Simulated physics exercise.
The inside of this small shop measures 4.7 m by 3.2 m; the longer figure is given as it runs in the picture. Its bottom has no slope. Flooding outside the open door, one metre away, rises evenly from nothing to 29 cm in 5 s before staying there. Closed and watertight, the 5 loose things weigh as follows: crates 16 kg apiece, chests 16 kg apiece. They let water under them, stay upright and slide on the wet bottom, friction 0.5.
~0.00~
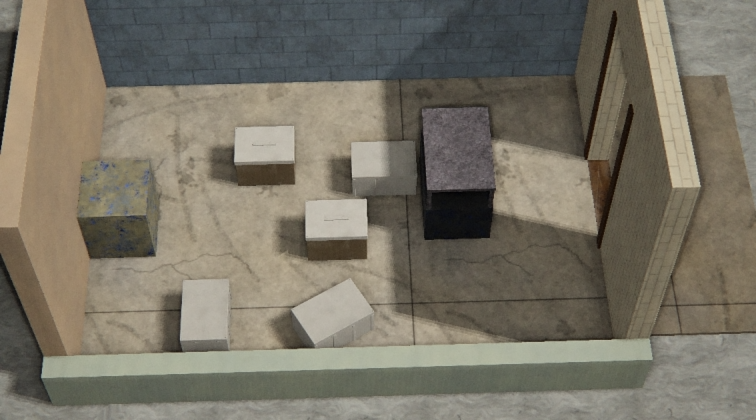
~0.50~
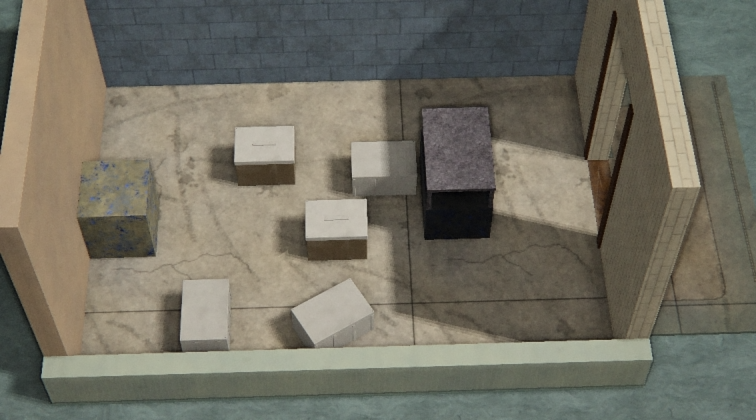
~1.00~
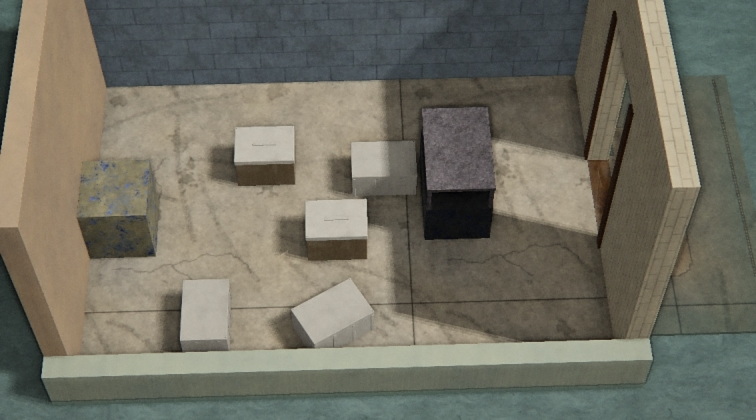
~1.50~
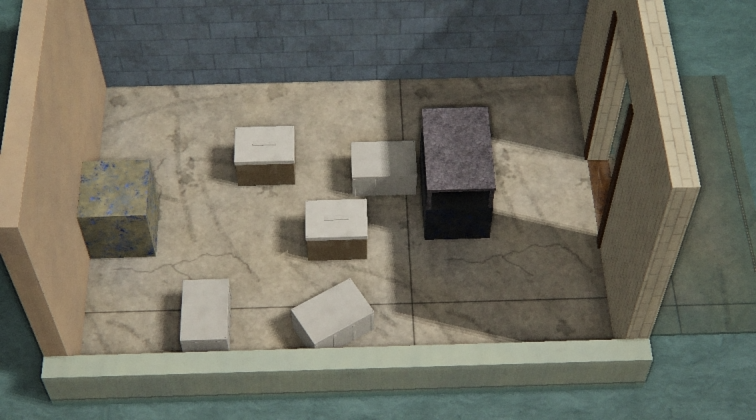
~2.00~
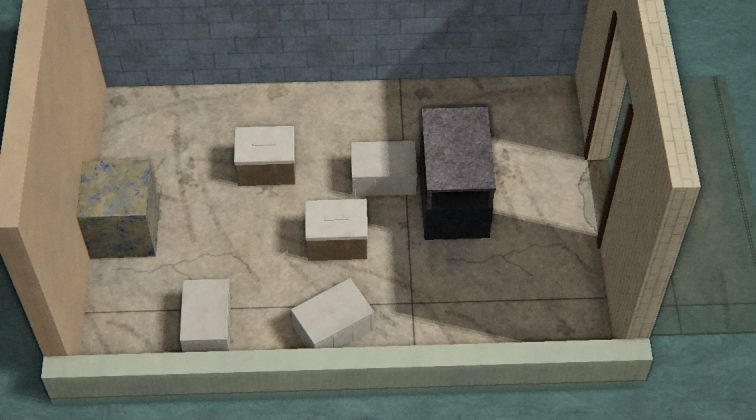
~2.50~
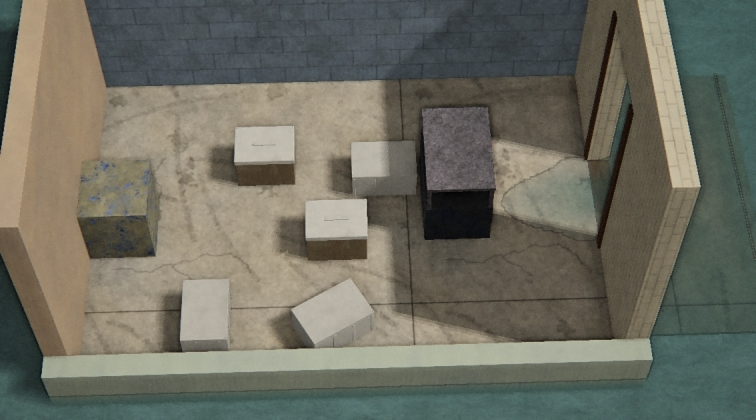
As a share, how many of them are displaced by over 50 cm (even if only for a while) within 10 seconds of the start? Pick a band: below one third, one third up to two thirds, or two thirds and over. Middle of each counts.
The share is one third up to two thirds.
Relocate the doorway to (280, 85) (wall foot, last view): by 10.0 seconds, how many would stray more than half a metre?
Result: 4.
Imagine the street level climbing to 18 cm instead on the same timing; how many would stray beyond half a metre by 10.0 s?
Then 0 of them.
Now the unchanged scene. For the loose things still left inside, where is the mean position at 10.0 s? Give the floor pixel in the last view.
Near (272, 223).
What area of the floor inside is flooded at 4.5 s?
Somewhere about 5.0 m2, give or take.
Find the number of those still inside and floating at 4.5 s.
My tally comes to 0.
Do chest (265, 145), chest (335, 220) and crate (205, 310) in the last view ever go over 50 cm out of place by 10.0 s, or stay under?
In that order: Below the mark, below the mark, above the mark.
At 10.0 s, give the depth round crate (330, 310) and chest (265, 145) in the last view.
I'd estimate 7 cm for the first and 9 cm for the second.
After 3.5 s 0 of 5 are over 50 cm from their spots; 0 afloat.
After 4.5 s 0 of 5 are over 50 cm from their spots; 0 afloat.
After 7.0 s 1 of 5 are over 50 cm from their spots; 0 afloat.
After 10.0 s 2 of 5 are over 50 cm from their spots, and 2 have been at some point; 3 afloat.
